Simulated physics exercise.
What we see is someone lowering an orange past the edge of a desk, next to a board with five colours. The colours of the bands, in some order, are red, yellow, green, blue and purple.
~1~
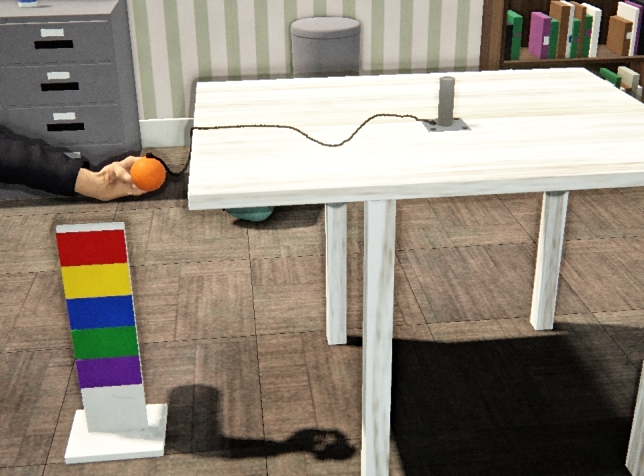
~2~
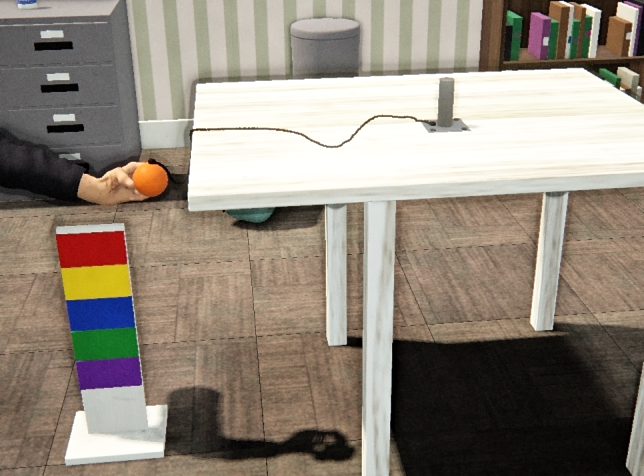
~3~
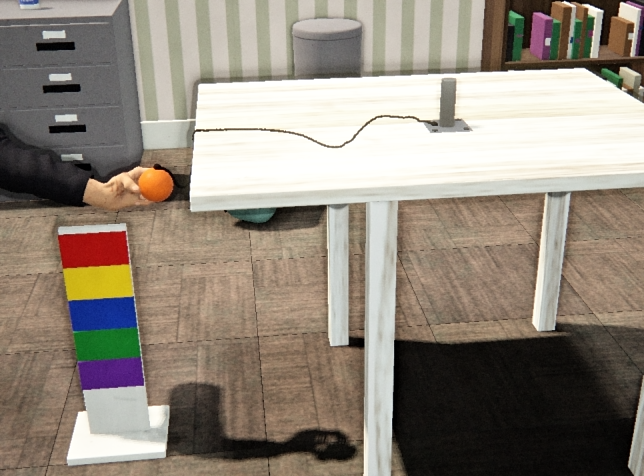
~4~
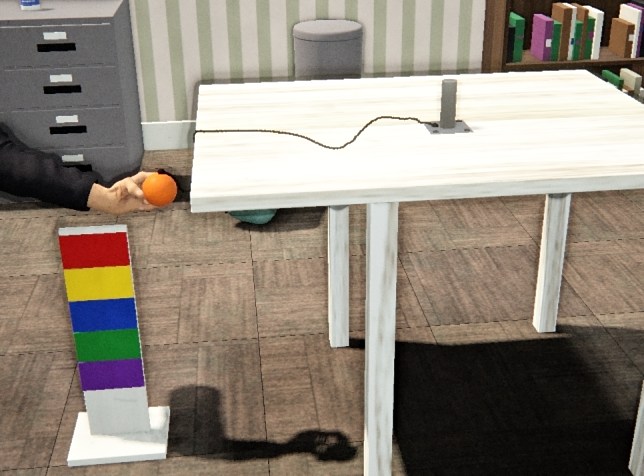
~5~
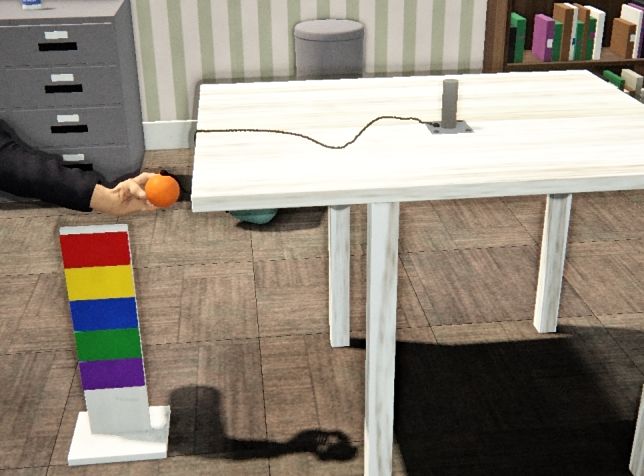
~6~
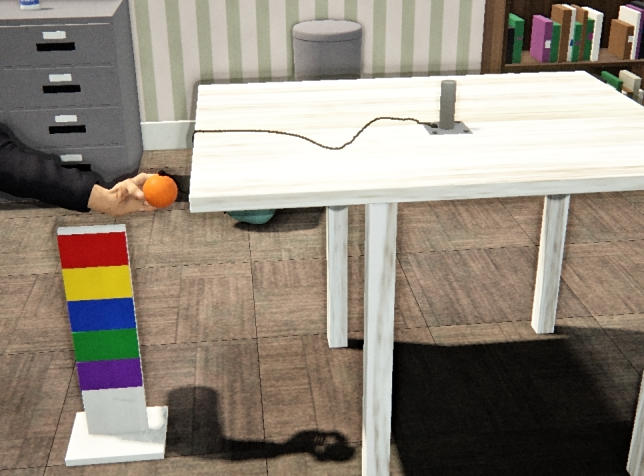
A hand holding an orange ball on a cord shifting slightly right and down beside a white table, then barely moving.
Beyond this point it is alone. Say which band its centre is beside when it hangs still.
Its centre is beside the green band.
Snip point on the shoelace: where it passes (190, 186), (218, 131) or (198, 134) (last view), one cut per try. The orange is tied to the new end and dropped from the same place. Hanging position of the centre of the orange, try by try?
Roughly (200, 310), (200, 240), (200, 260).
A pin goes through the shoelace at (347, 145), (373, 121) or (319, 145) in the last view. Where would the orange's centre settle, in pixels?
Going through the tries, I'd expect close to (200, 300), (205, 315) and lastly (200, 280).
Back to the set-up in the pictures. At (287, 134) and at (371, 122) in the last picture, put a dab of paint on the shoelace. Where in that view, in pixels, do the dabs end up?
In that view they reach (193, 165) and (350, 136).
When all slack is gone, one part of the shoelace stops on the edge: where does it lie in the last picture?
Approx. (297, 136).
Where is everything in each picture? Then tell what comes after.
Orange (148, 174); red (92, 249); yellow (96, 282); blue (101, 313); green (105, 344); purple (109, 373), in the first frame.
Orange (151, 180); shoelace through (407, 117) (360, 129) (321, 145) (267, 129) (193, 145), in the second frame.
Orange (156, 185), in the third frame.
Orange (160, 190); shoelace through (409, 118) (362, 130) (324, 146) (265, 131) (195, 150), in the fourth frame.
Orange (163, 191), in the fifth frame.
Orange (160, 191); shoelace through (409, 119) (362, 131) (323, 147) (264, 132) (195, 150), in the sixth frame.
Soon after, orange near (173, 318); level with blue.
Then, orange near (231, 337); level with green.
Further on, orange near (200, 366); level with green.
At rest, orange near (210, 360); level with green. Its middle rests at the green band.
